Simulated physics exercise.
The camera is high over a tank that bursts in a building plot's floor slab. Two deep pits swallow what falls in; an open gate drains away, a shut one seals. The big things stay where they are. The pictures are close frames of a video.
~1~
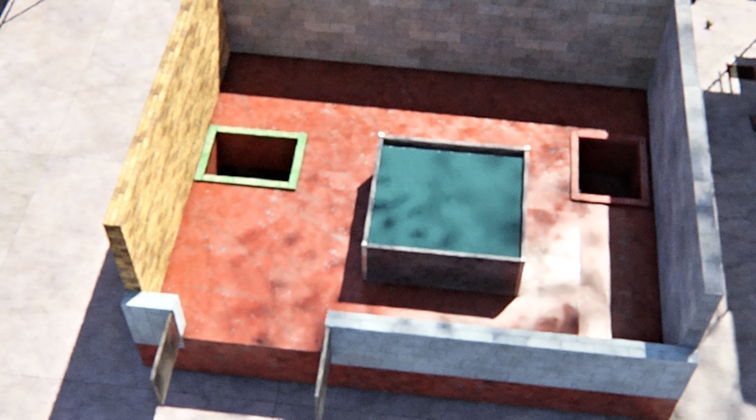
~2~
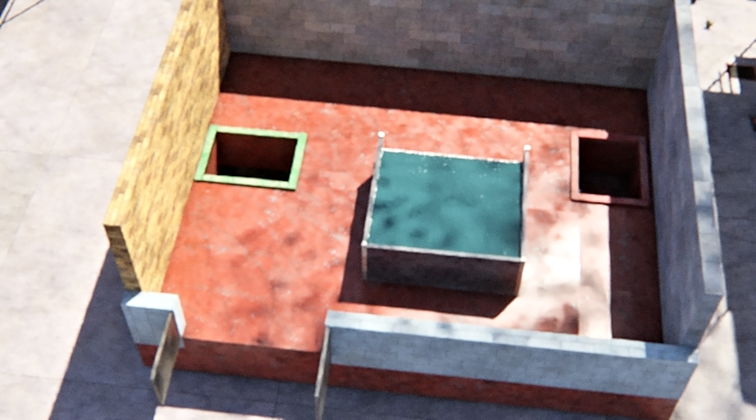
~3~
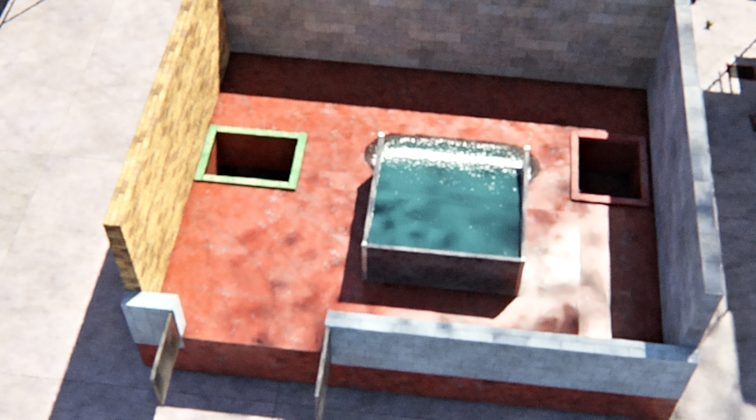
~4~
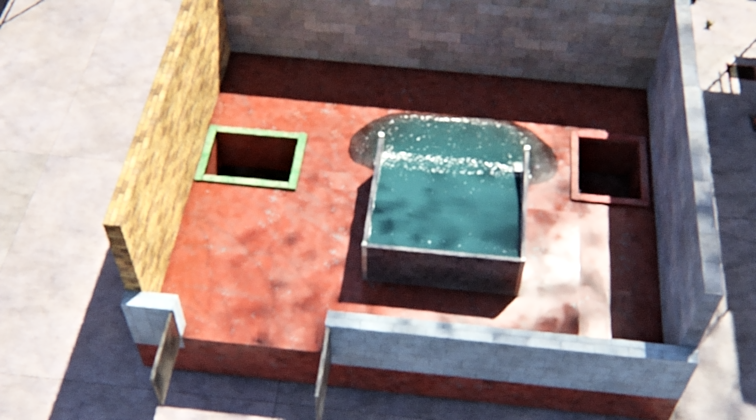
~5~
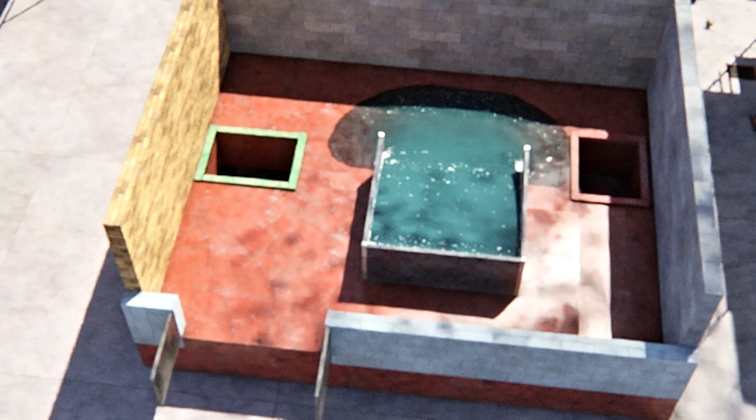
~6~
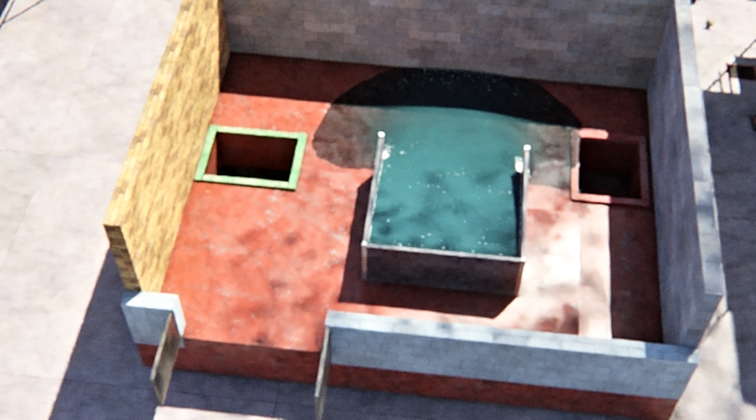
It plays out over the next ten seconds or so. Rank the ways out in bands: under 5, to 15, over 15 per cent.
The gate takes less than 5 %; the green pit takes more than 15 %; the red pit takes more than 15 %.
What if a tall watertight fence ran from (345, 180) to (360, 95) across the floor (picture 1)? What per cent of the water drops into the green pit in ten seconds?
Per cent: Green 10.
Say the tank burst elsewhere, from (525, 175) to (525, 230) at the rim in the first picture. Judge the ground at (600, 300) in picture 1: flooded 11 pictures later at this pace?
At that place: Wet.
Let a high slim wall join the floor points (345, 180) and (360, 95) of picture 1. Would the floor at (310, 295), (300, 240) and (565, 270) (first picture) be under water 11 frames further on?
In that order: Dry, no water, free of water.
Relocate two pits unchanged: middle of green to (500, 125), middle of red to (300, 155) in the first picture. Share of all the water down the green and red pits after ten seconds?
Roughly, in per cent: Green 40, red 2.
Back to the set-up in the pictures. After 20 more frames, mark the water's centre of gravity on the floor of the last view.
I would point to (438, 131).
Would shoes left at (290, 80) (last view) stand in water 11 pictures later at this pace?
Verdict: Flooded.
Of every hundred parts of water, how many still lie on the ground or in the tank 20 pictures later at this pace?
I make it 88 per cent.
A moment on, water covers 35 % of the floor; the gate 0 %, the green pit 0 %, the red pit 0 %.
Next, water covers 40 % of the floor; the gate 0 %, the green pit 0 %, the red pit 1 %.
Then, water covers 50 % of the floor; the gate 0 %, the green pit 3 %, the red pit 9 %.
Later, water covers 70 % of the floor; the gate 0 %, the green pit 14 %, the red pit 23 %.
In the end, water covers 90 % of the floor; the gate 2 %, the green pit 17 %, the red pit 28 %.
